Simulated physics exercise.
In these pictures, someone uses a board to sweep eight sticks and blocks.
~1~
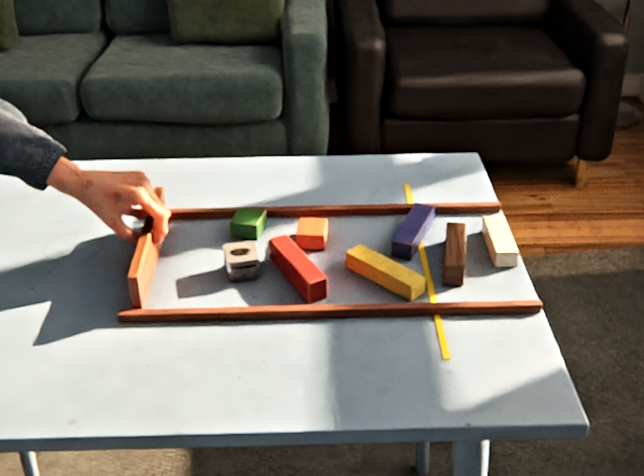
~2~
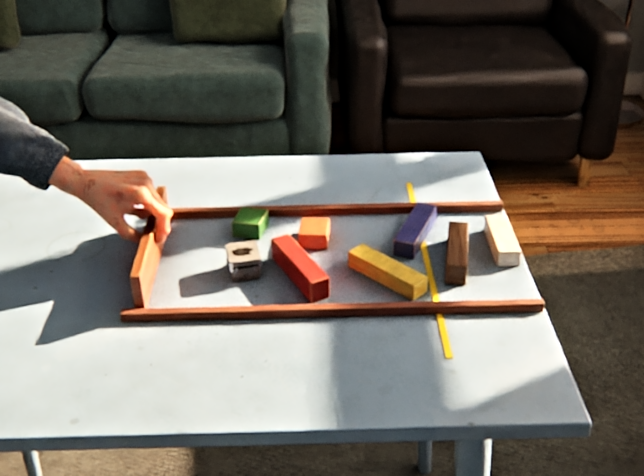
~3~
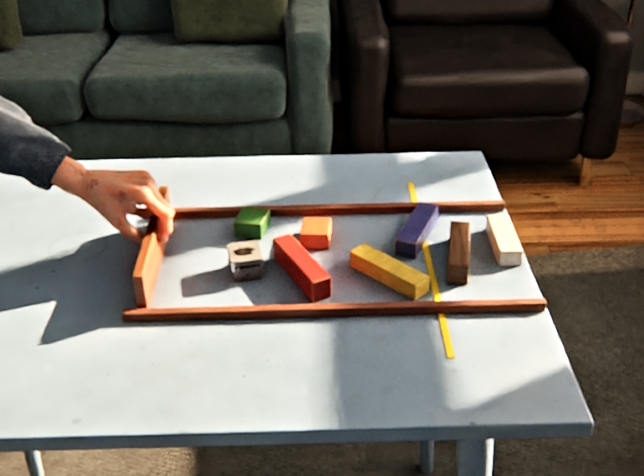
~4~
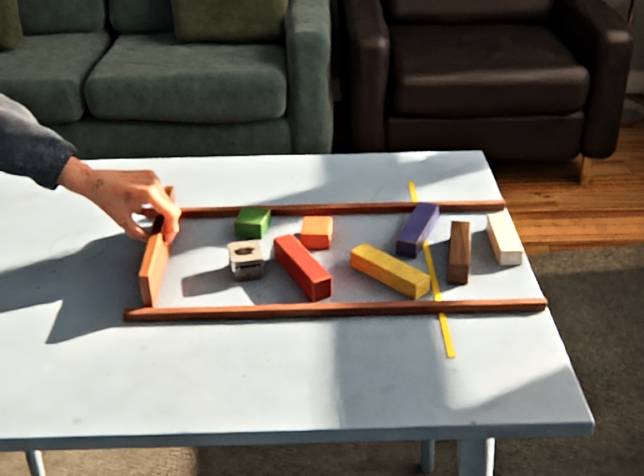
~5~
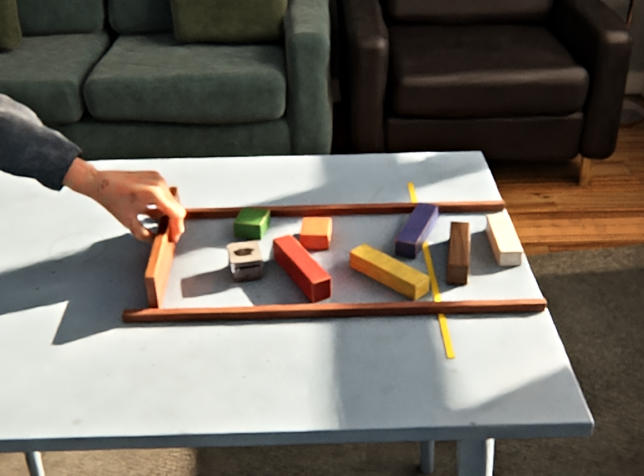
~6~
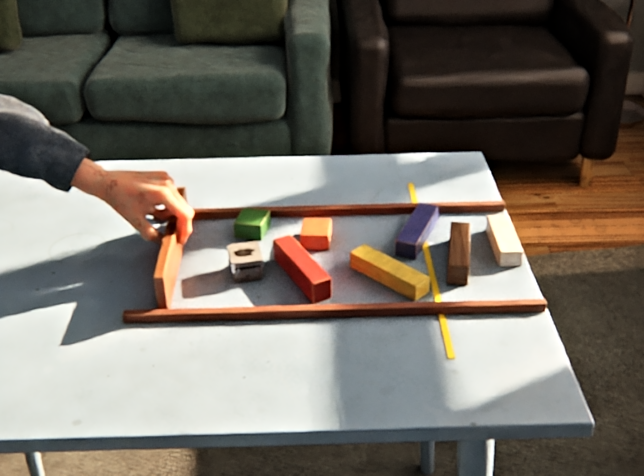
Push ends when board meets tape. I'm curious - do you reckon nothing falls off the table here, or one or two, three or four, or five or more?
In this one, one or two spill over.
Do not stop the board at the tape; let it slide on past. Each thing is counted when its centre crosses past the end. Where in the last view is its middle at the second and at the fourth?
I'd put the first at about (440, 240) and the next at about (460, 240).
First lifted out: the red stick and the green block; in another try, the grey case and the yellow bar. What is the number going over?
The first count is 1 and the second is 0.
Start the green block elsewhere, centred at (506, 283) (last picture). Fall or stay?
Lab note: It goes off the edge.
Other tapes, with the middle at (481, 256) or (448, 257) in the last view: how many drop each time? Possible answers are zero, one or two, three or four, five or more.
One after the other: Three or four, then one or two.
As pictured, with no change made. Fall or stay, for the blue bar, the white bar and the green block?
Once everything settles, the blue bar is still on top, the white bar drops away and the green block is still on top.
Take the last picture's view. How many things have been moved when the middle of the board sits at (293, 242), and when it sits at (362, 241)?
The first count is 4, and then it's 7.
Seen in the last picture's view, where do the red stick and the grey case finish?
One is at about (473, 263), the other at about (446, 259).
Early on, none off yet; white bar at rest near (504, 240); brown stick at rest near (459, 252); blue bar at rest near (418, 230).
A while later, none off yet; white bar at rest near (504, 240); brown stick at rest near (459, 252); blue bar travelled a little near (432, 228).
Finally, the number that fall off is one or two; lost, white bar.
